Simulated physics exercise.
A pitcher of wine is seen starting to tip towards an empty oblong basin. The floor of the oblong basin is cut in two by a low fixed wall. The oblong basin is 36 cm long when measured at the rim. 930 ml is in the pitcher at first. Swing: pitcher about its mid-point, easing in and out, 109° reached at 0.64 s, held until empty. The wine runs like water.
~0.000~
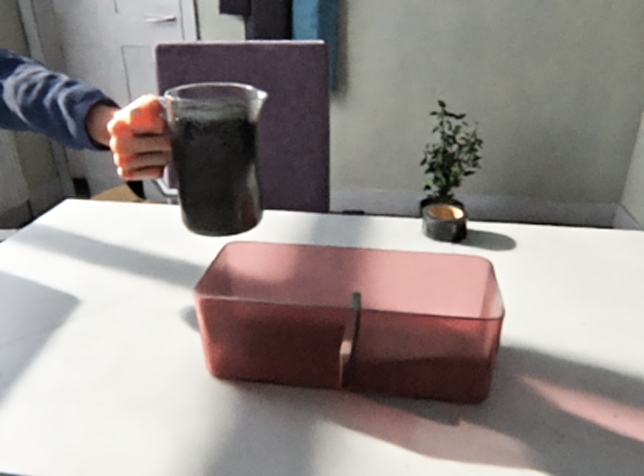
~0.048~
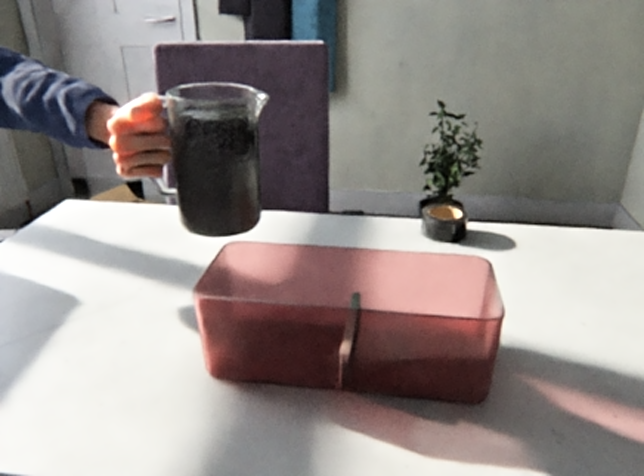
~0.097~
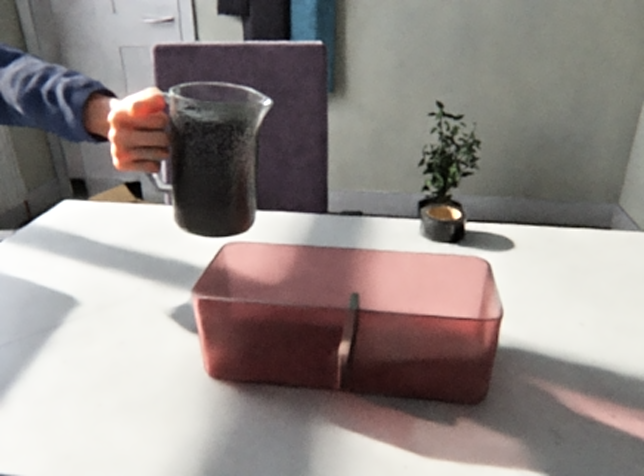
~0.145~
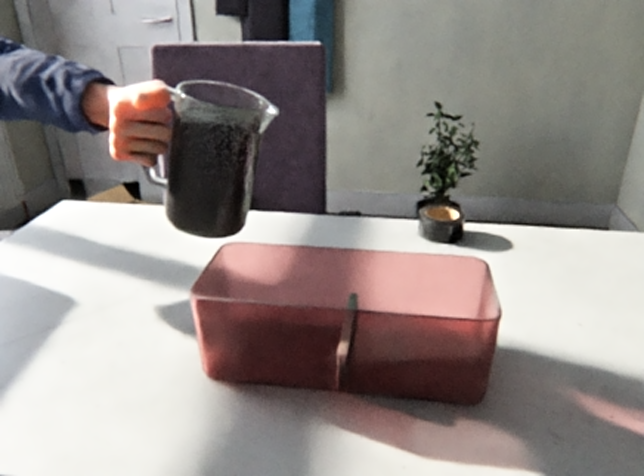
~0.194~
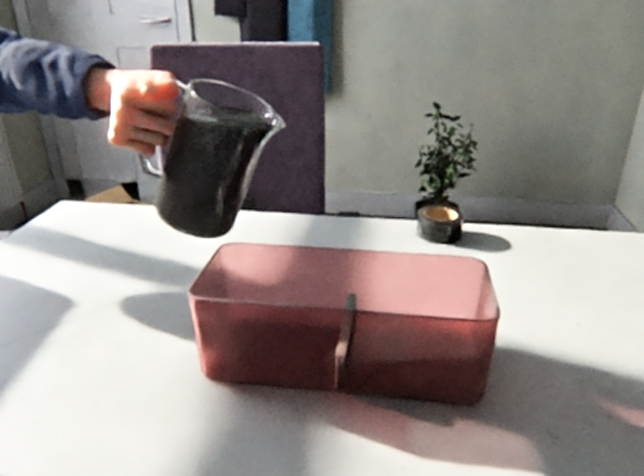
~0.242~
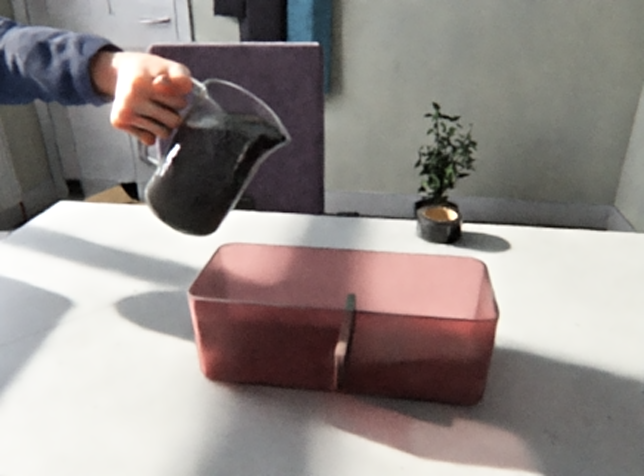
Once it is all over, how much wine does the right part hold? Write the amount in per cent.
The right part holds about 35 per cent.
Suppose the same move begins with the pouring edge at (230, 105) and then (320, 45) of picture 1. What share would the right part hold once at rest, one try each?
First 5, then 95 per cent.
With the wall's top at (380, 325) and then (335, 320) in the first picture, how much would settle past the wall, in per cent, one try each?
5 % and 75 %.
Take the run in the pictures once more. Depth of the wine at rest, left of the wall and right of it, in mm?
Left roughly 24 mm; right roughly 14 mm.
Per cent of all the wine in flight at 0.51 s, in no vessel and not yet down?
I'd put it at about 20 percent.
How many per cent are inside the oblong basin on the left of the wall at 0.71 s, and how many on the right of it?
Around 38 on the left and around 18 on the right.
By 0.51 s the tilt is 98° and 69 per cent is still to pour, 3 is left of the wall and 8 right of it.
By 0.71 s the tilt is 109° and 25 per cent is still to pour, 38 is left of the wall and 19 right of it.
By 0.92 s the tilt is 109° and 5 per cent is still to pour, 54 is left of the wall and 34 right of it.
By 1.14 s the tilt is 109° and 0 per cent is still to pour, 63 is left of the wall and 35 right of it.
At rest 63 per cent lies left of the wall, 35 right of it and 2 outside.
